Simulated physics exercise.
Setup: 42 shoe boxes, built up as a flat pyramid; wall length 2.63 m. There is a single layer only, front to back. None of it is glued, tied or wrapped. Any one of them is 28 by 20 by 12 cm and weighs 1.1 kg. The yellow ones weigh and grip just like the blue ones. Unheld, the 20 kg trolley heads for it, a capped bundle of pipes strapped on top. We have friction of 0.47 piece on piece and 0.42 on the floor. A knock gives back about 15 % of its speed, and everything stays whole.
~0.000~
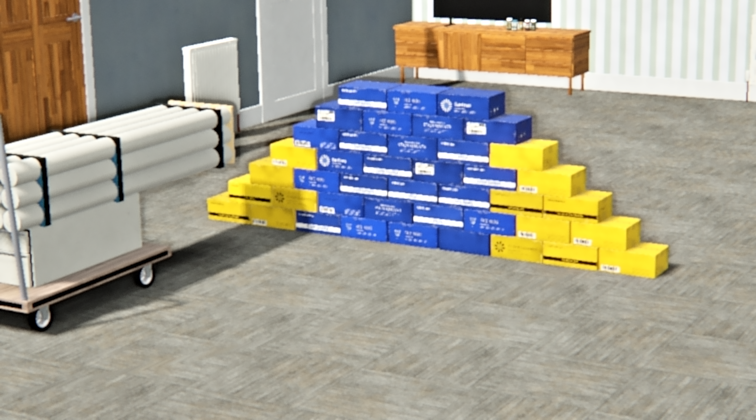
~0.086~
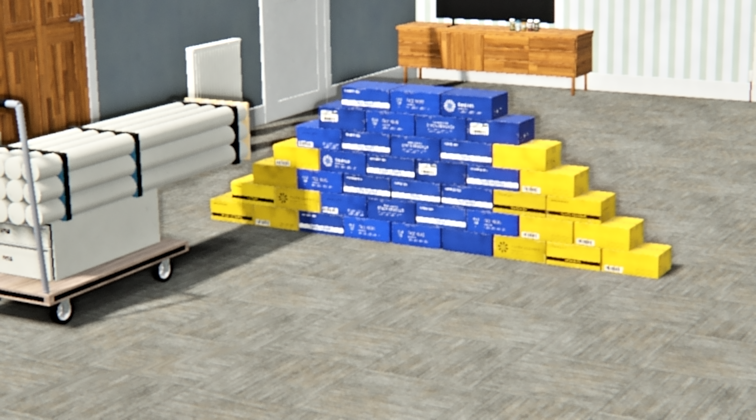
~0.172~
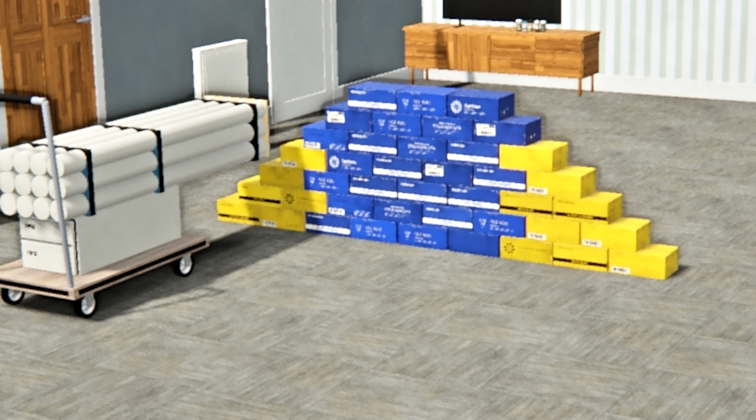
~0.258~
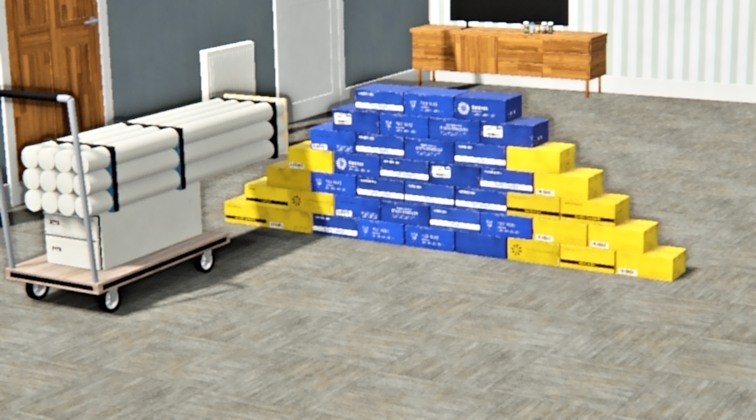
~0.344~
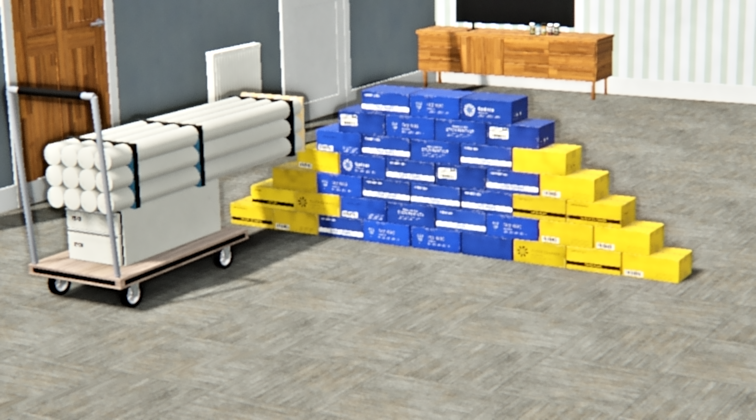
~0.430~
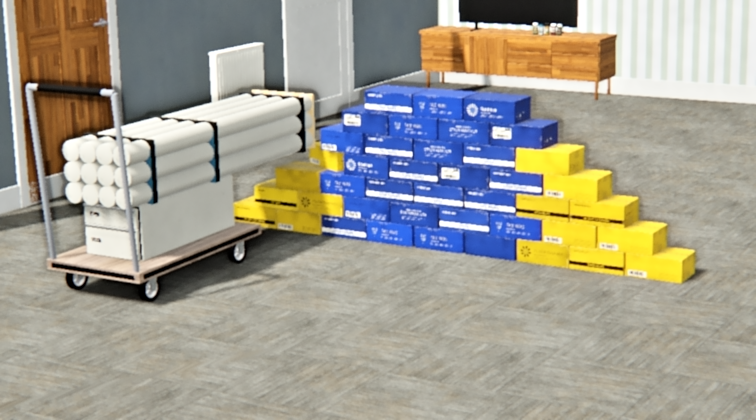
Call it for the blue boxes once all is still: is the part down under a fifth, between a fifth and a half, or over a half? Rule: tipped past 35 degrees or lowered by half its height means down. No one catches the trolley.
Down part: Under a fifth.
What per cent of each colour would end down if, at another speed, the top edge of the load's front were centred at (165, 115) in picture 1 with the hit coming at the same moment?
Down at the end: Yellow 20 per cent, blue 0 per cent.
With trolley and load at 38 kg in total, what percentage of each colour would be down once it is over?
The split would be yellow 10, then blue 0 per cent.
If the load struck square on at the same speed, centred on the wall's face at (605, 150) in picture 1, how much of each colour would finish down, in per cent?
Down at the end: Yellow 0 percent, blue 0 percent.
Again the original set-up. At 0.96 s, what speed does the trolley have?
Something like 0.8 m/s, I'd say.
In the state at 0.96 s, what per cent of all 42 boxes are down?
At that instant, 0 percent.
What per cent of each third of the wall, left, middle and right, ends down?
In percent, the thirds read 0 on the left, 0 in the middle and 0 on the right.
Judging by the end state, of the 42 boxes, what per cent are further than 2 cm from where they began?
I count 20 % as shifted.
After 0.96 s, load 69 cm past the wall's line, still rolling; none of the 27 blue boxes down (0 of 42 in all colours); top blue box unmoved.
After 1.16 s, load 81 cm past the wall's line, still rolling; none of the 27 blue boxes down (0 of 42 in all colours); top blue box unmoved.
At rest (1.8 s), load 89 cm past the wall's line, still rolling; none of the 27 blue boxes down (0 of 42 in all colours); top blue box unmoved; top yellow box unmoved. That is 0 per cent. As the last picture would show them, middles, top blue box near (497, 108), top yellow box near (550, 159).
